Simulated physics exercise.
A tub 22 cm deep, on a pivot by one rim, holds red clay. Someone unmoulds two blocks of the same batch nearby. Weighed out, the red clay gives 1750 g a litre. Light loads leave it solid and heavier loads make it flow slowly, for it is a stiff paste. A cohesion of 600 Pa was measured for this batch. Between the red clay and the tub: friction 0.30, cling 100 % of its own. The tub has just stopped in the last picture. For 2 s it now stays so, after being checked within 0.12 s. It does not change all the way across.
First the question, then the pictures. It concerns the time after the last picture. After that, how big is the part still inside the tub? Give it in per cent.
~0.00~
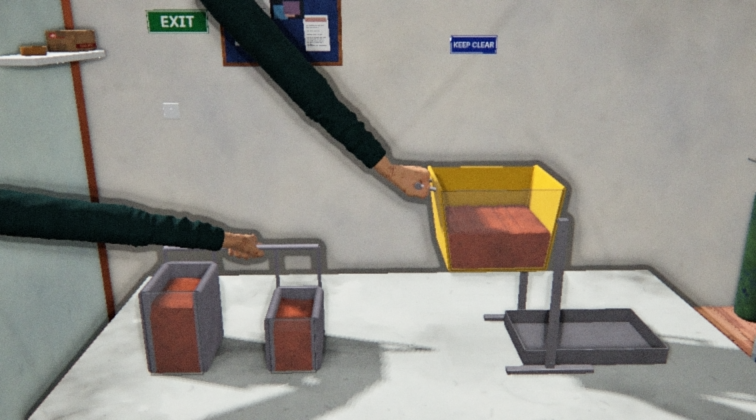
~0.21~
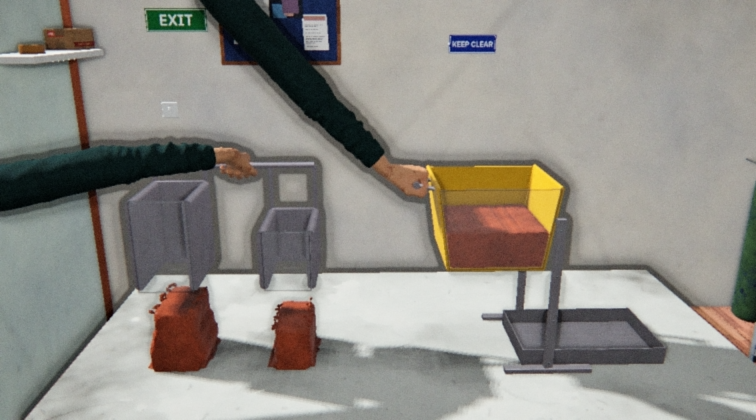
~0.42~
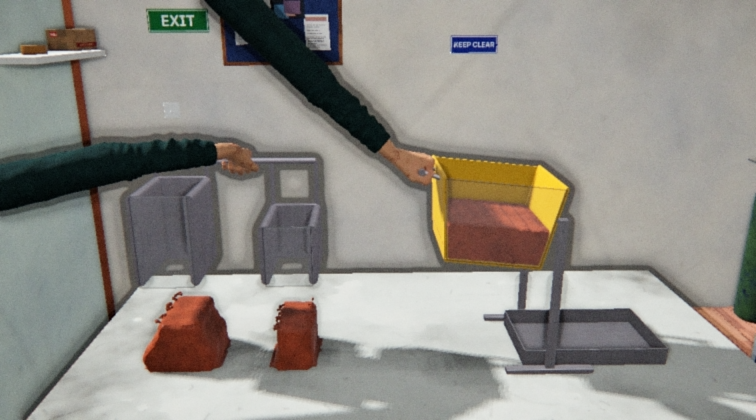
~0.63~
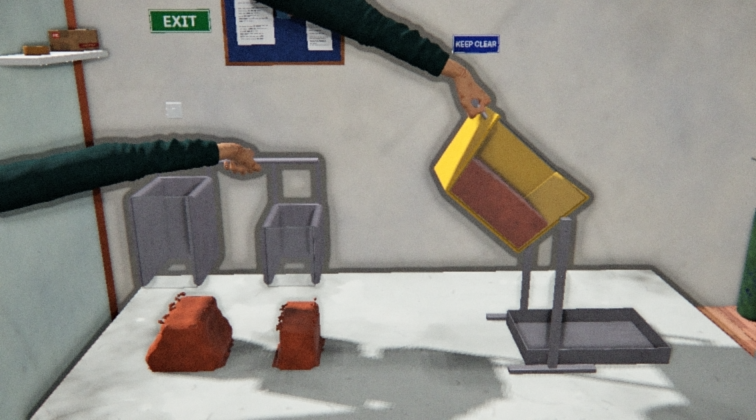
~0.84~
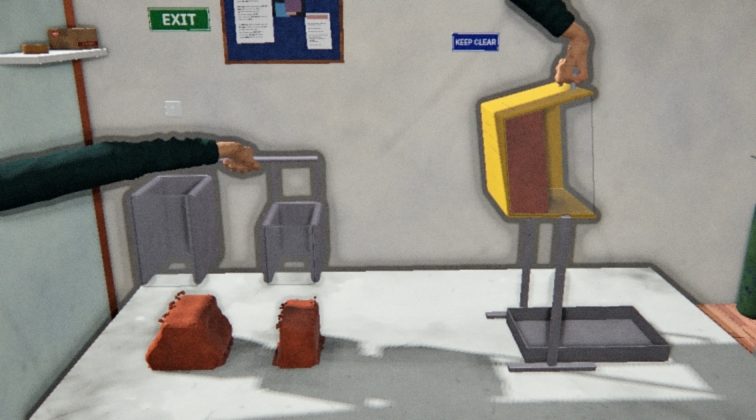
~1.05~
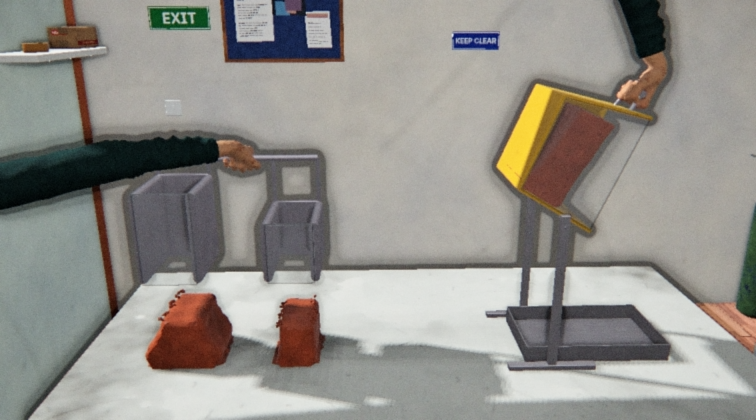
I would say roughly 8 per cent is still inside.
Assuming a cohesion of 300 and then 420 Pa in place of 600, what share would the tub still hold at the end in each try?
The answers, in order, are 0 % and 6 %.
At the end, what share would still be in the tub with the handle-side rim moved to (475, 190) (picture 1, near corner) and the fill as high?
Around 35 percent would still be in the tub at the end.
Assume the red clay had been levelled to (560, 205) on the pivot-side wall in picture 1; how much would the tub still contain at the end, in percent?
In that case, around 8 percent.
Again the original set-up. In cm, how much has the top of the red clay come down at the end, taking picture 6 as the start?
About 18 cm.
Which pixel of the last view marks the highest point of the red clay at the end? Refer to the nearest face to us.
The highest point is near (533, 180) in the last picture.
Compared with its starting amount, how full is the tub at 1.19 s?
Roughly 70 per cent.
By 1.19 s, the tub is at 113 degrees and holds 70 %.
By 1.36 s, the tub is at 113 degrees and holds 33 %.
By 1.53 s, the tub is at 113 degrees and holds 25 %.
By 1.70 s, the tub is at 113 degrees and holds 8 %.
By 3.05 s, at the end, the tub is at 113 degrees and holds 8 %.
